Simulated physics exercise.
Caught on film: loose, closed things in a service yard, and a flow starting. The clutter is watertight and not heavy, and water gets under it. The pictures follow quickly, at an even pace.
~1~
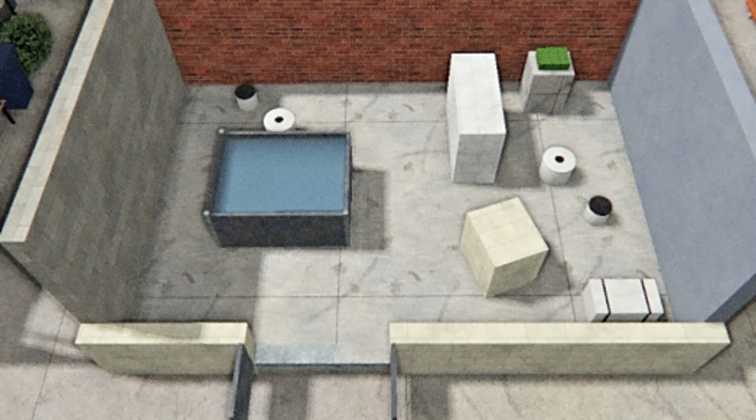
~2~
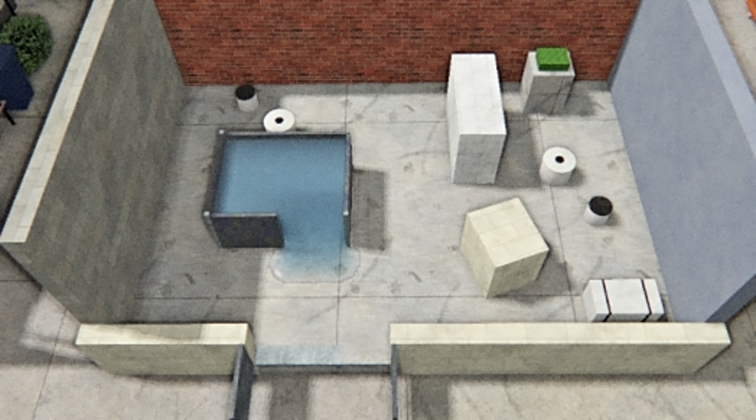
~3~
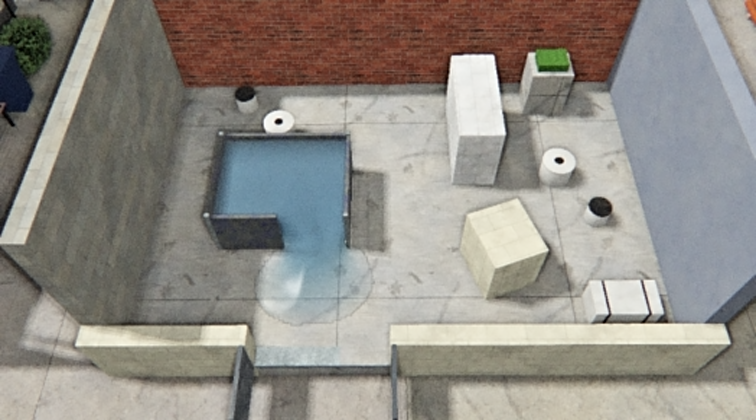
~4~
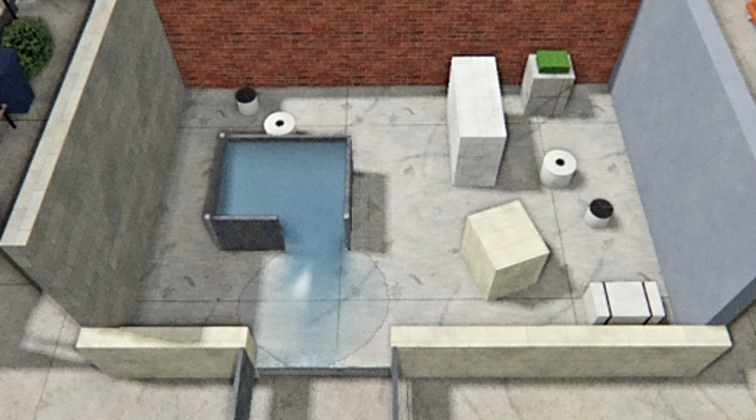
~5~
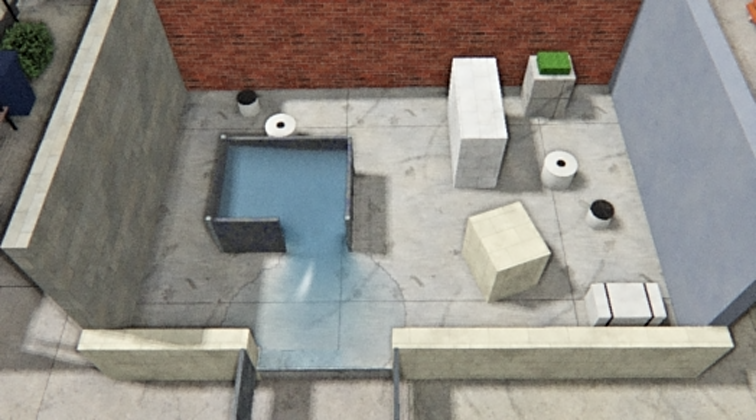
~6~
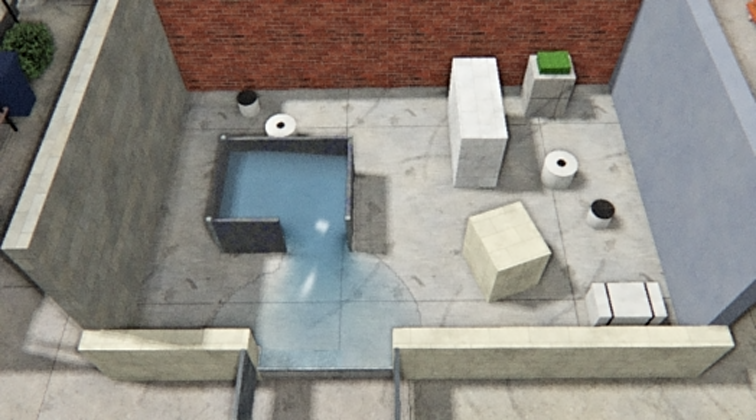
Service yard with brick wall, water pouring from a dark tank's open front corner and spreading across concrete, surrounding objects staying still.
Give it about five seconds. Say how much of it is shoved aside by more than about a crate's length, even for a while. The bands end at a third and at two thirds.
Share: Under a third.
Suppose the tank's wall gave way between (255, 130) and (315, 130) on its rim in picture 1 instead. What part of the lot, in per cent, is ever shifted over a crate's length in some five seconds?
About 40 per cent.
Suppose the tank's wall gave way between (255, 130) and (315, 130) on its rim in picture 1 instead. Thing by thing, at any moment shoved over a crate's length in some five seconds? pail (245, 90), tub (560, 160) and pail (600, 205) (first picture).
One after the other: Pushed that far, not that far, short of that.
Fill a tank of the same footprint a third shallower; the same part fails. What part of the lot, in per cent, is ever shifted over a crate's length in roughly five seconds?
Near 0 in a hundred.
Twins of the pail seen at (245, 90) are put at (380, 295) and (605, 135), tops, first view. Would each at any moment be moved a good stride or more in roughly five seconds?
One after the other: That far or more, not that far.
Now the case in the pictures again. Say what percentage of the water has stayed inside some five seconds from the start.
Roughly 46 per cent.
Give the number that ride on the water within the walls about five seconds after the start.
1 of them.
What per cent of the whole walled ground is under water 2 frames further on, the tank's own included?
Near 20 in a hundred.
A moment on, 0 of 5 are well off their spots; 0 afloat.
Next, 0 of 5 are well off their spots; 0 afloat.
Later, 0 of 5 are well off their spots; 1 afloat.
In the end, 1 of 5 are well off their spots, and 1 have been at some point; 1 afloat.
